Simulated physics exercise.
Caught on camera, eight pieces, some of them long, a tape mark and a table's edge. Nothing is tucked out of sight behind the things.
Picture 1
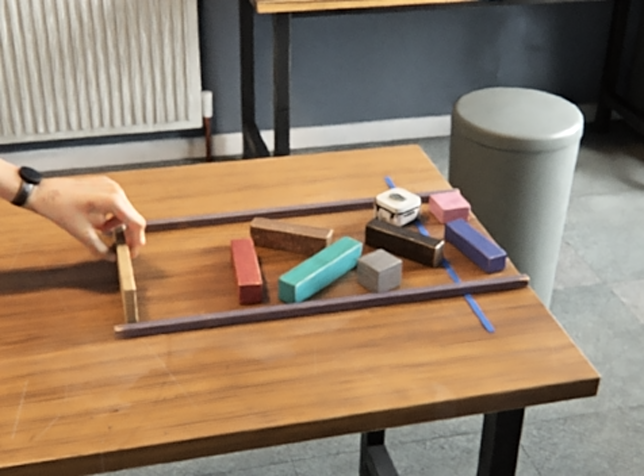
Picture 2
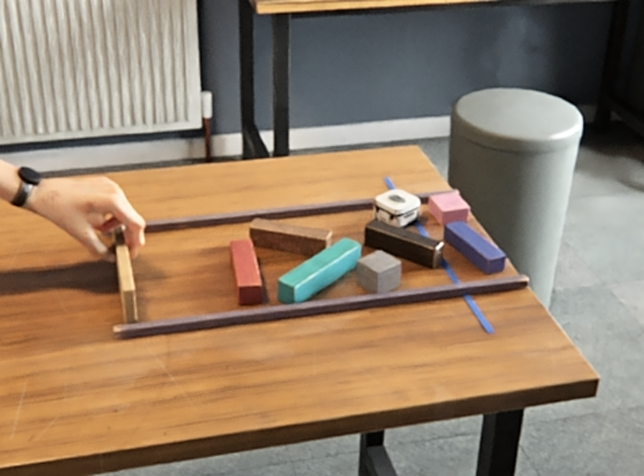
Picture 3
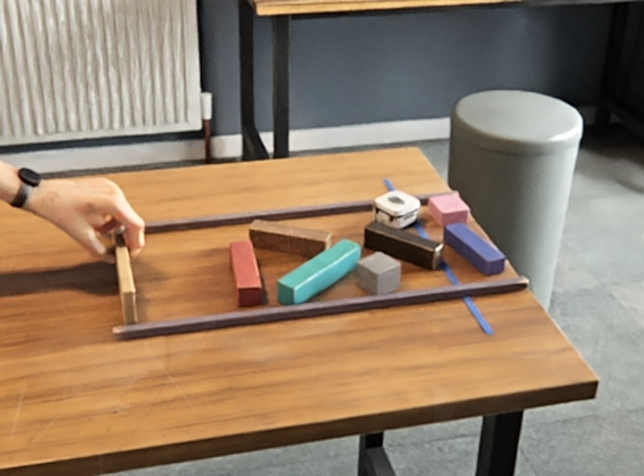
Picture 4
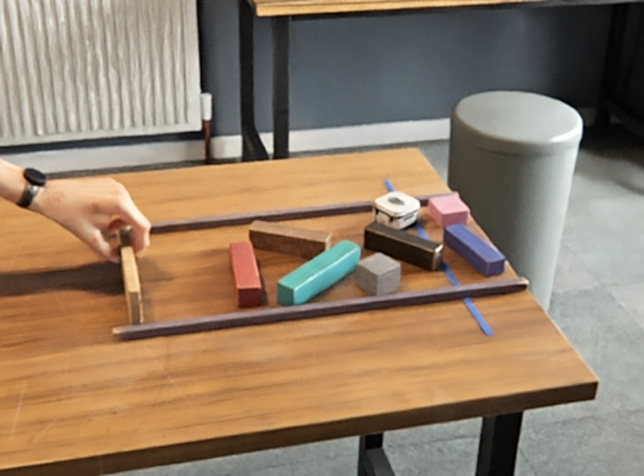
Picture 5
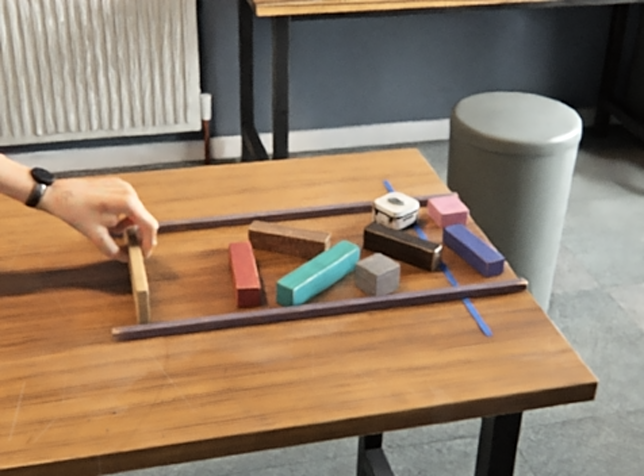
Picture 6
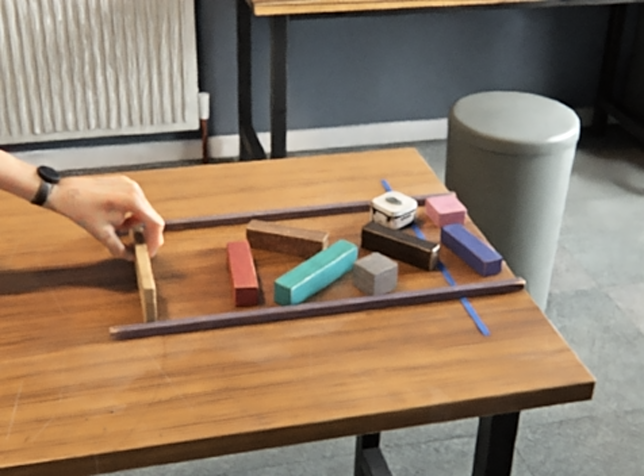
On a wooden table with two dark rails, a hand in a black watch held a small board upright, then slid it slightly right toward the scattered coloured blocks, which stayed still.
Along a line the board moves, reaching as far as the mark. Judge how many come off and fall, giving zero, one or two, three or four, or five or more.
Number falling: Three or four.
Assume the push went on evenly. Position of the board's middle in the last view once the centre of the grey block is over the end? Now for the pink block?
The middle is at (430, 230) when it's the grey block, and at (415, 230) when it's the pink block.
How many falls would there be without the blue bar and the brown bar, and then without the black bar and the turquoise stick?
Result, first then second: 0, 1.
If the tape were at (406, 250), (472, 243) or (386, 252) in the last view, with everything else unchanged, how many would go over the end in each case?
Down on the floor: 1, 7 and 1.
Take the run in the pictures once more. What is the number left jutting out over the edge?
Answer: 2.
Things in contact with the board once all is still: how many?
It touches 2.
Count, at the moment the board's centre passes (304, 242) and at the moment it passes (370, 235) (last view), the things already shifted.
At the first spot 5, then 7.
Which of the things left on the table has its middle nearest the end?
Answer: The grey block.
Soon after, none off yet; pink block at rest near (446, 211); blue bar at rest near (470, 249); white case at rest near (394, 212).
Then, none off yet; pink block at rest near (446, 211); blue bar tipped well over near (505, 245); white case moved about its own width near (412, 206).
At rest, the number that fall off is three or four; fallen, black bar, blue bar and pink block.
